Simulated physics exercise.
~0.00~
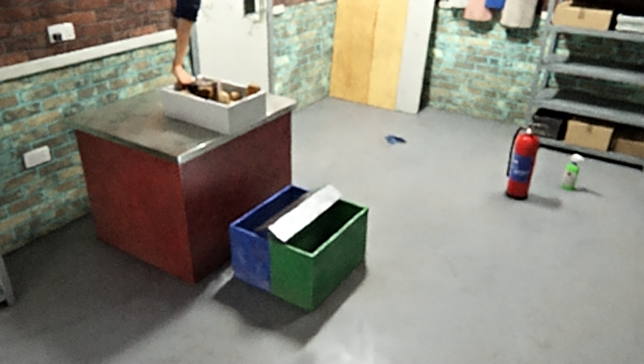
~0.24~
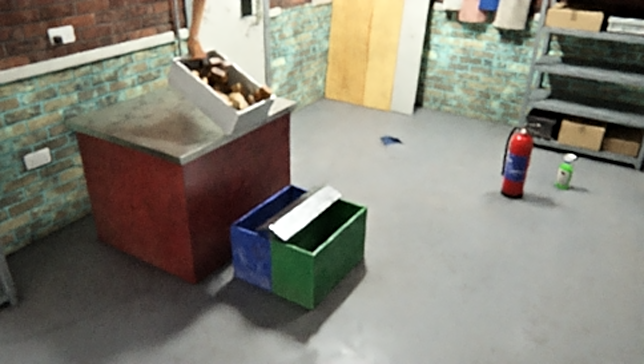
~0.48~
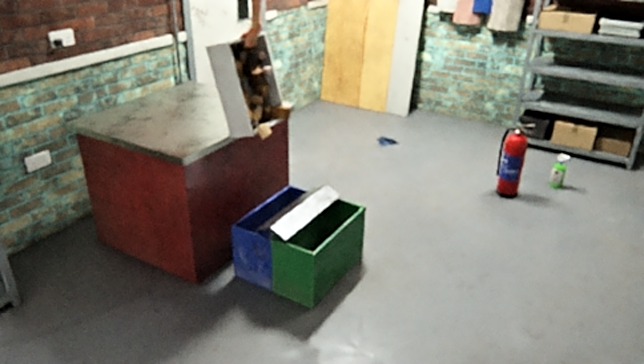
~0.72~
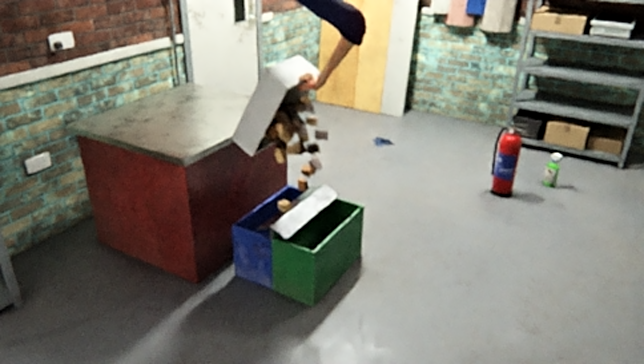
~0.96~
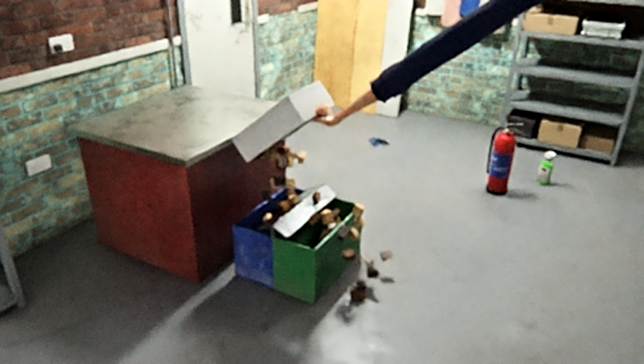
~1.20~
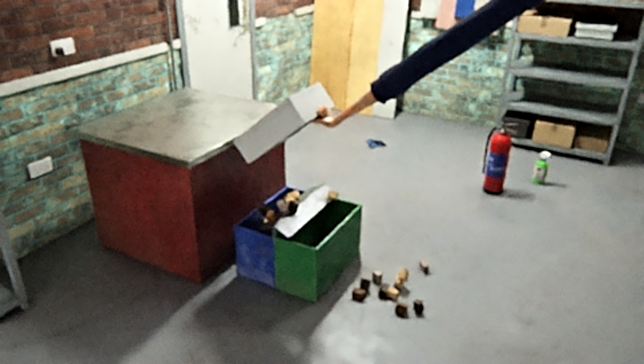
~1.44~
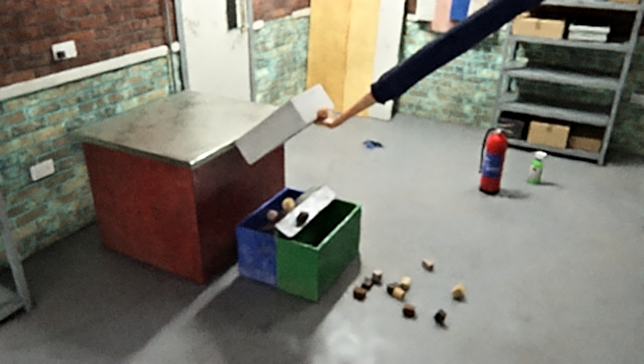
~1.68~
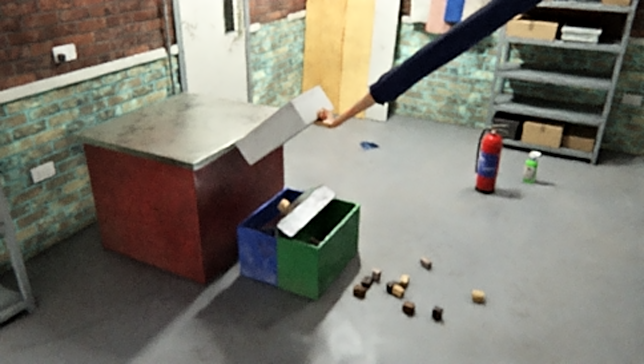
In a brick-walled storeroom, a hand tipped a white crate of small wooden blocks off the end of a bench, spilling them into a blue trough and a green bin, while several scattered on the floor to the right and the emptied crate stayed tilted.
